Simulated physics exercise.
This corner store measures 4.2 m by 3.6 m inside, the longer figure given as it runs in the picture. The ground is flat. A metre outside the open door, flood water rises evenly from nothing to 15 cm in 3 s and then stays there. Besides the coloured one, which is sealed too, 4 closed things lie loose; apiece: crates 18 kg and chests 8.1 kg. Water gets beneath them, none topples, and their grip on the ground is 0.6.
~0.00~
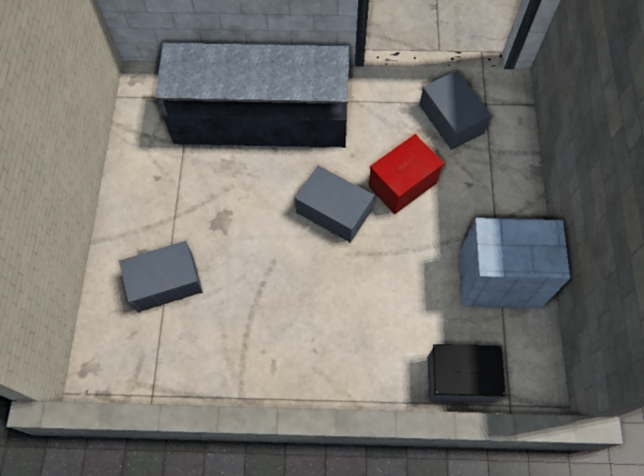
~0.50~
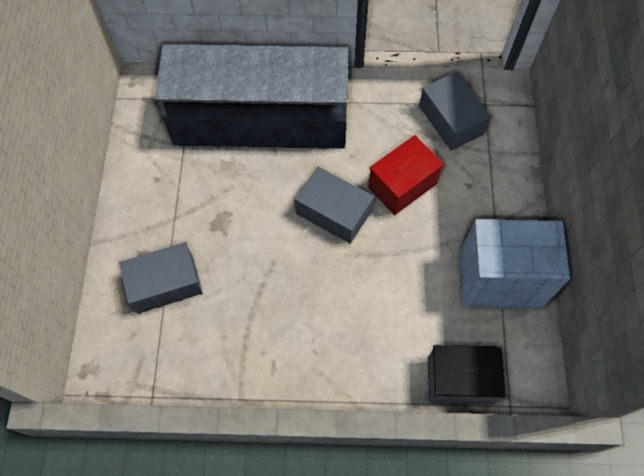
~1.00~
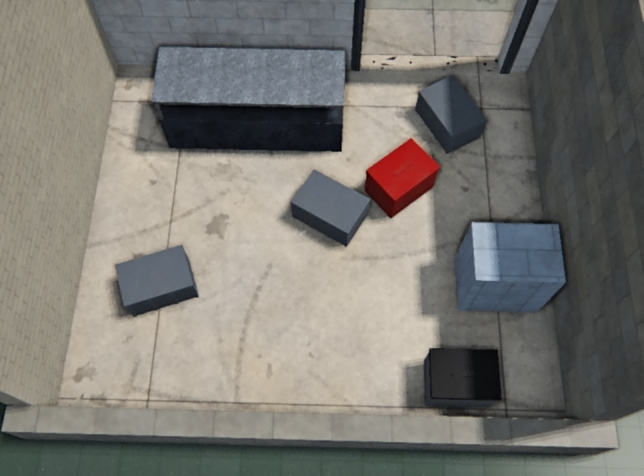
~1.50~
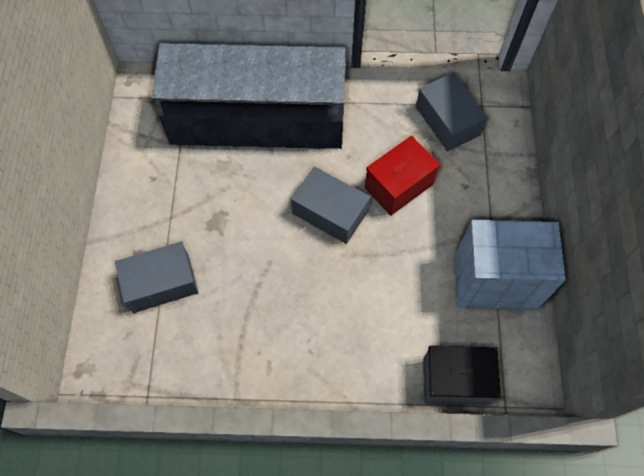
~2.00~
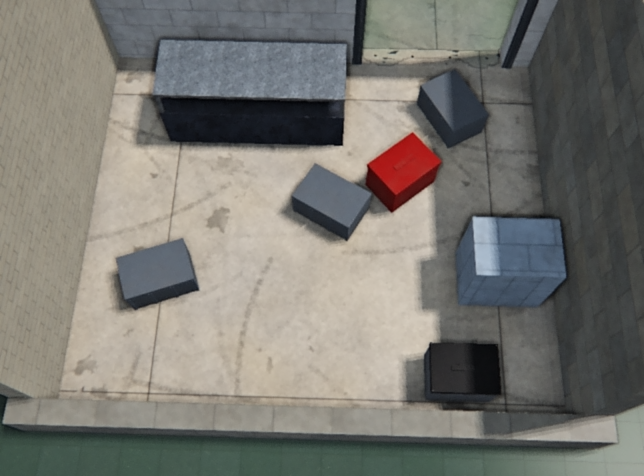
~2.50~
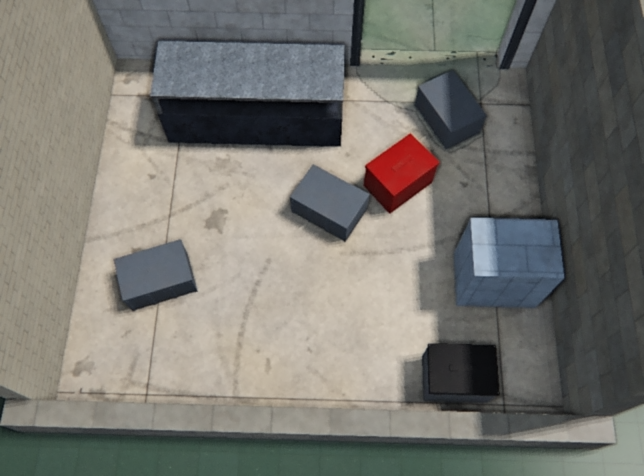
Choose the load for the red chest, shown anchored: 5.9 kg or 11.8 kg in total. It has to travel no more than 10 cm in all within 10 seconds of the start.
I expect that neither weight holds it.
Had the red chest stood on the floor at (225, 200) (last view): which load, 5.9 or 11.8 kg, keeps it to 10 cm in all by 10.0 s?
Only the larger holds.
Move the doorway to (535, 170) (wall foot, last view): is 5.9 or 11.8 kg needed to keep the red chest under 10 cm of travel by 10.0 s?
In that case neither load is enough.
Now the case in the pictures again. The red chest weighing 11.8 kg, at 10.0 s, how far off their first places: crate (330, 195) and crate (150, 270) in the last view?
In turn: 40 cm, 0 cm.
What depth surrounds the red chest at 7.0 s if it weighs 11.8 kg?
About 4 cm.
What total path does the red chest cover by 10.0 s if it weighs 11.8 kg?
About 200 cm.
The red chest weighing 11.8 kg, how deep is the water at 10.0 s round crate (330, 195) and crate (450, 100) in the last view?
About 5 and 7 cm.
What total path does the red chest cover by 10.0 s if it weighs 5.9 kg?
Some 200 cm in all.
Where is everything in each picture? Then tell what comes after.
The first picture shows the red chest at (407, 164) rests on the ground; water covers 0.0 m2; 0 of 5 have shifted.
The second picture shows the red chest at (407, 165) rests on the ground; water covers 0.0 m2; 0 of 5 have shifted.
The third picture shows the red chest at (403, 168), on the bottom; 0.0 m2 under water; 0 of 5 have shifted.
The fourth picture shows the red chest at (403, 166), on the bottom; water covers 0.0 m2; 0 of 5 have shifted.
The fifth picture shows the red chest at (404, 163), on the bottom; water covers 0.0 m2; 0 of 5 have shifted.
The sixth picture shows the red chest at (402, 164) rests on the ground; water covers 0.5 m2; 0 of 5 have shifted.
After 3.5 s the red chest would be 0 cm from its start with 5.9 kg and 0 cm from its start with 11.8 kg; 1 cm of water round it then.
After 4.5 s the red chest would be 16 cm from its start with 5.9 kg and 8 cm from its start with 11.8 kg; 5 cm of water round it then.
After 7.0 s the red chest would be 130 cm from its start with 5.9 kg and 127 cm from its start with 11.8 kg; 4 cm of water round it then.
After 10.0 s the red chest would be 173 cm from its start with 5.9 kg and 183 cm from its start with 11.8 kg; 9 cm of water round it then.
